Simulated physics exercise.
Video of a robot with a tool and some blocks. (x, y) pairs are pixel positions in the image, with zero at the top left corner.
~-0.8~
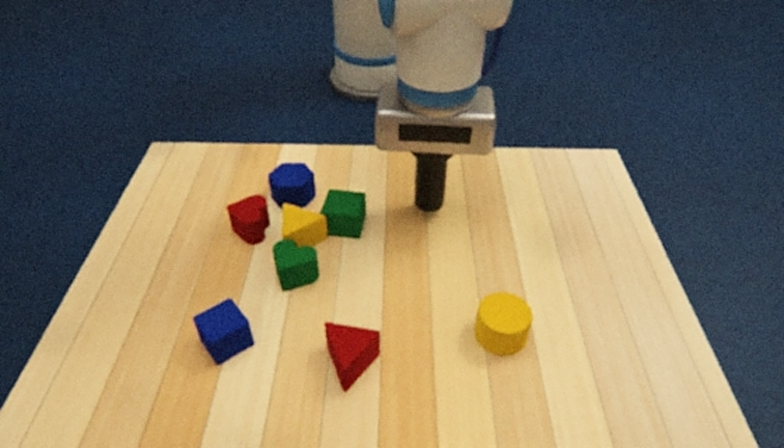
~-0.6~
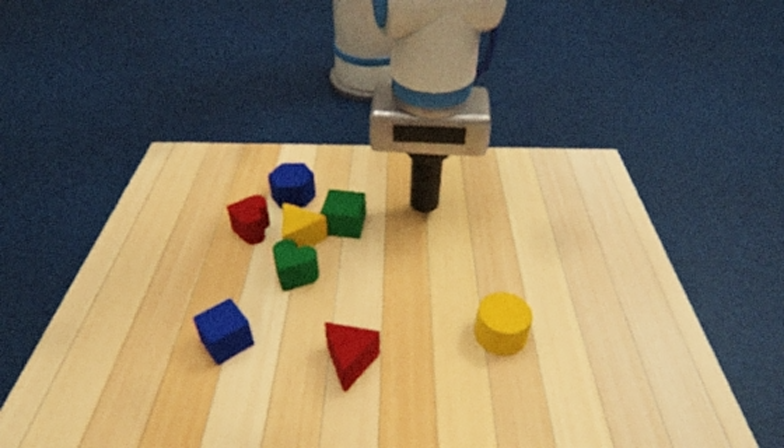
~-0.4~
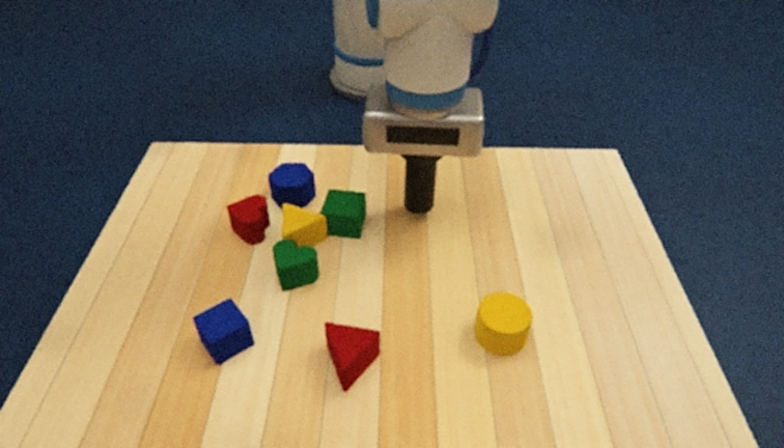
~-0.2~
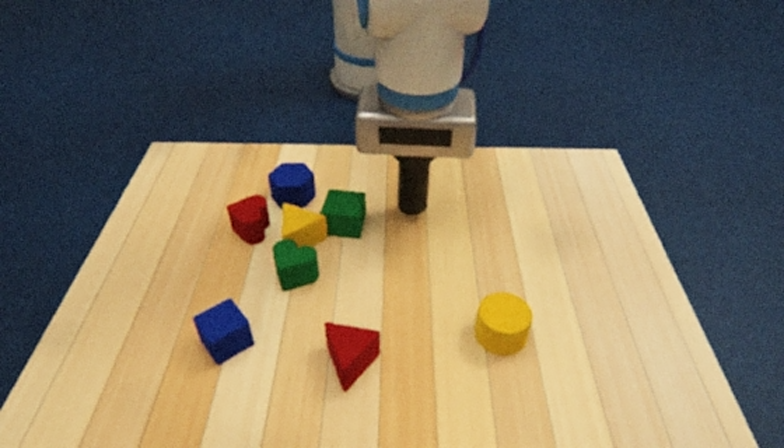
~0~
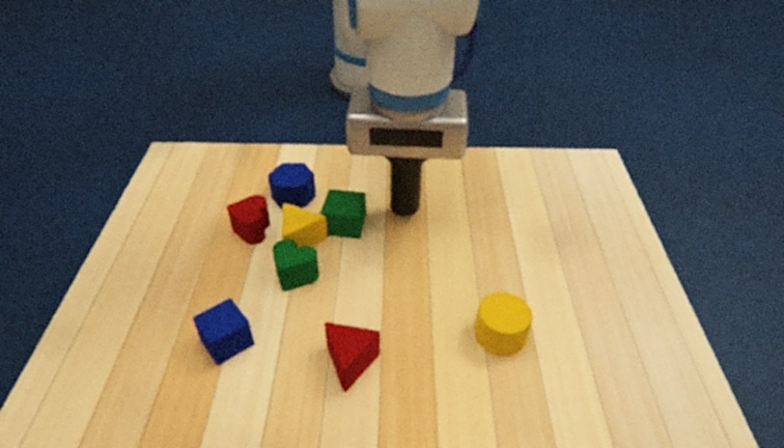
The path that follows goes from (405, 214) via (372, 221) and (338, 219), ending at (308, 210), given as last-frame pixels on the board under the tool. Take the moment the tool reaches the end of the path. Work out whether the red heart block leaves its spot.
My prediction: It remains in place.
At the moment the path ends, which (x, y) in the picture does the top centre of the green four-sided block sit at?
Its top middle is near (284, 207).
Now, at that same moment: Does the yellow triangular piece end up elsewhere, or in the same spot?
It does get moved.
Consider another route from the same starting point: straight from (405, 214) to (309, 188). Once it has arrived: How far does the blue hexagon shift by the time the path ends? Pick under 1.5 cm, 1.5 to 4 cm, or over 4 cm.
Travel: 1.5-4 cm.
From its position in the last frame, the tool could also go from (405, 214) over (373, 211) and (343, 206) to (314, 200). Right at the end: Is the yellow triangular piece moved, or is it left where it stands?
It is moved from its place.
On the path given first. One third of the way, tool (371, 213); yellow triangular piece (294, 219); green four-sided block (334, 202).
Two thirds of the way, tool (337, 211); yellow triangular piece (276, 228), turned 30° clockwise; green four-sided block (303, 208), turned 40° anticlockwise.
At the end, tool (307, 202); red heart block in place; blue hexagon (286, 170); yellow triangular piece (269, 232); green four-sided block (284, 207), turned 65° anticlockwise.
